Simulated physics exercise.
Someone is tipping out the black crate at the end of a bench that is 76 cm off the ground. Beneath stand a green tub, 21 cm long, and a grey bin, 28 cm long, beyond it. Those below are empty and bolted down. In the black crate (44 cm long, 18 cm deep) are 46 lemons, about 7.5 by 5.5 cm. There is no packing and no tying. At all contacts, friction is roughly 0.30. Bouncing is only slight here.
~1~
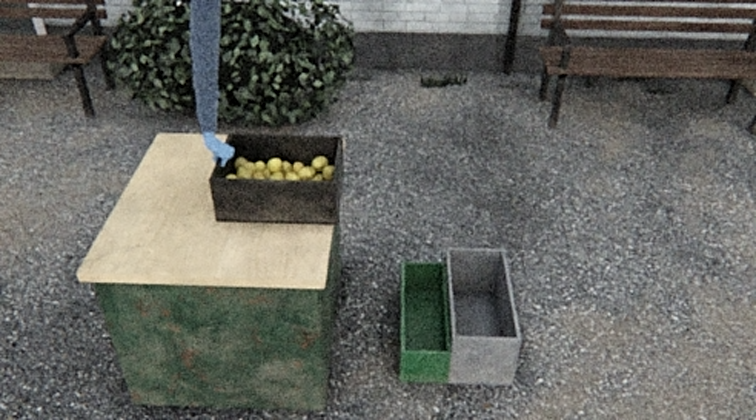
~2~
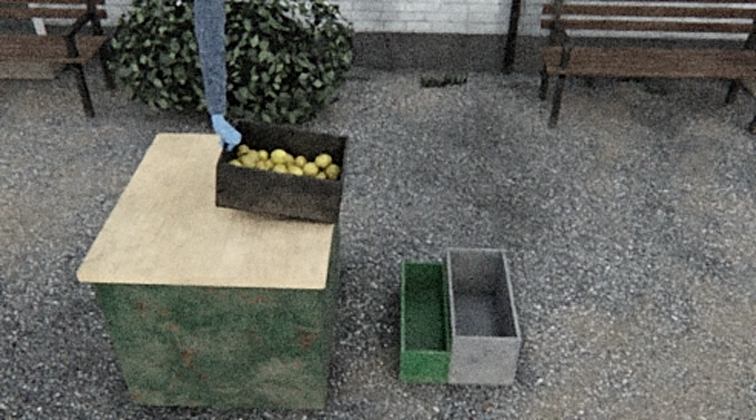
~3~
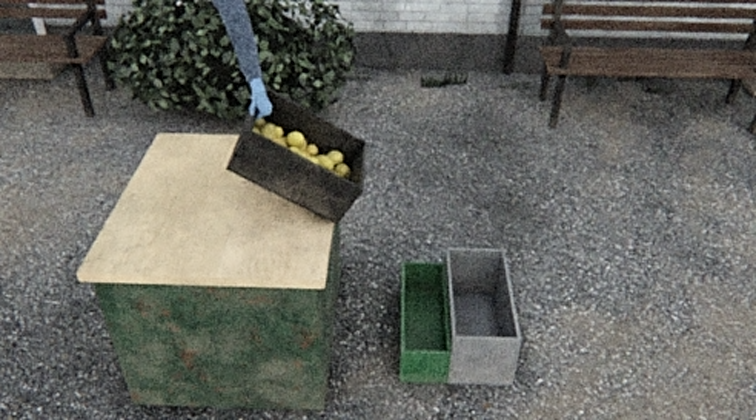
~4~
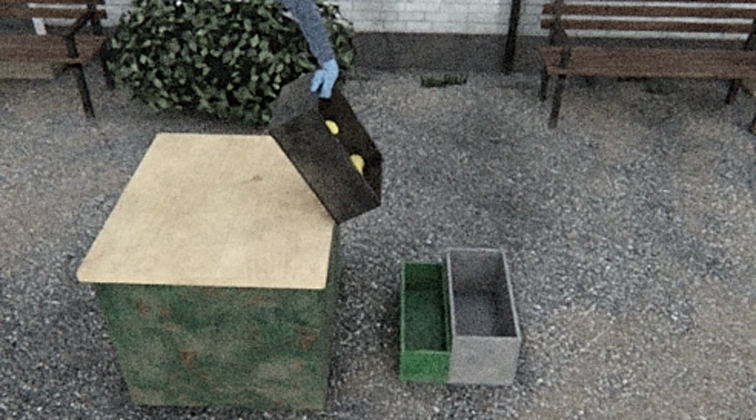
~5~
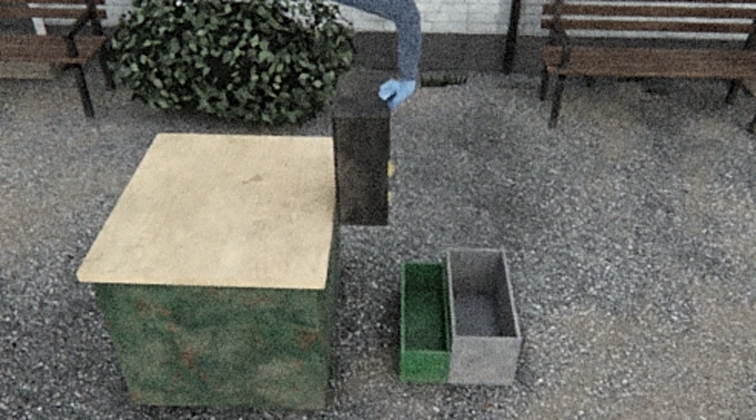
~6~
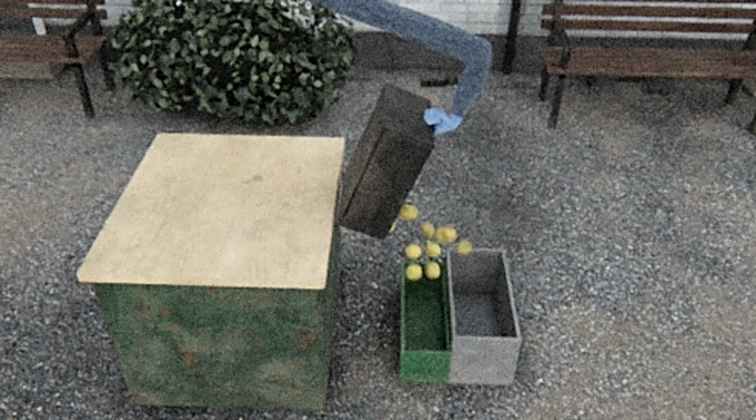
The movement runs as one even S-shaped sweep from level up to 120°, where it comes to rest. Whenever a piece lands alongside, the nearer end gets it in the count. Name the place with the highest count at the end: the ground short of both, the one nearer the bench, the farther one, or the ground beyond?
It's the inner one, the green tub, that ends up with the most.
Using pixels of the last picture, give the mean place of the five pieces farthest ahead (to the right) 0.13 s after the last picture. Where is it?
Close to (467, 277) in the last view.
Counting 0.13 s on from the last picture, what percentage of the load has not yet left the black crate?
I'd estimate close to 25 in a hundred.
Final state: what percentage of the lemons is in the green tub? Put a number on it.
Roughly 75 percent.
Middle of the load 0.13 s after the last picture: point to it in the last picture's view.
(411, 210).
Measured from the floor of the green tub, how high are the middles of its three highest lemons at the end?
About 12 cm.
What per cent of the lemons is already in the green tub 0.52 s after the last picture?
Share: About 60 %.
Then, 0.13 s after the last picture, tilt 118°; 12 still in the black crate, 5 in the green tub, 3 in the grey bin and 26 in the air.
Then, 0.30 s after the last picture, tilt 120°; 4 still in the black crate, 13 in the green tub, 8 in the grey bin and 21 in the air.
Then, 0.52 s after the last picture, tilt 120°; 28 in the green tub, 10 in the grey bin and 8 in the air.
When it is over (0.82 s after the last picture), 34 in the green tub, 11 in the grey bin and 1 on the ground short of the green tub.
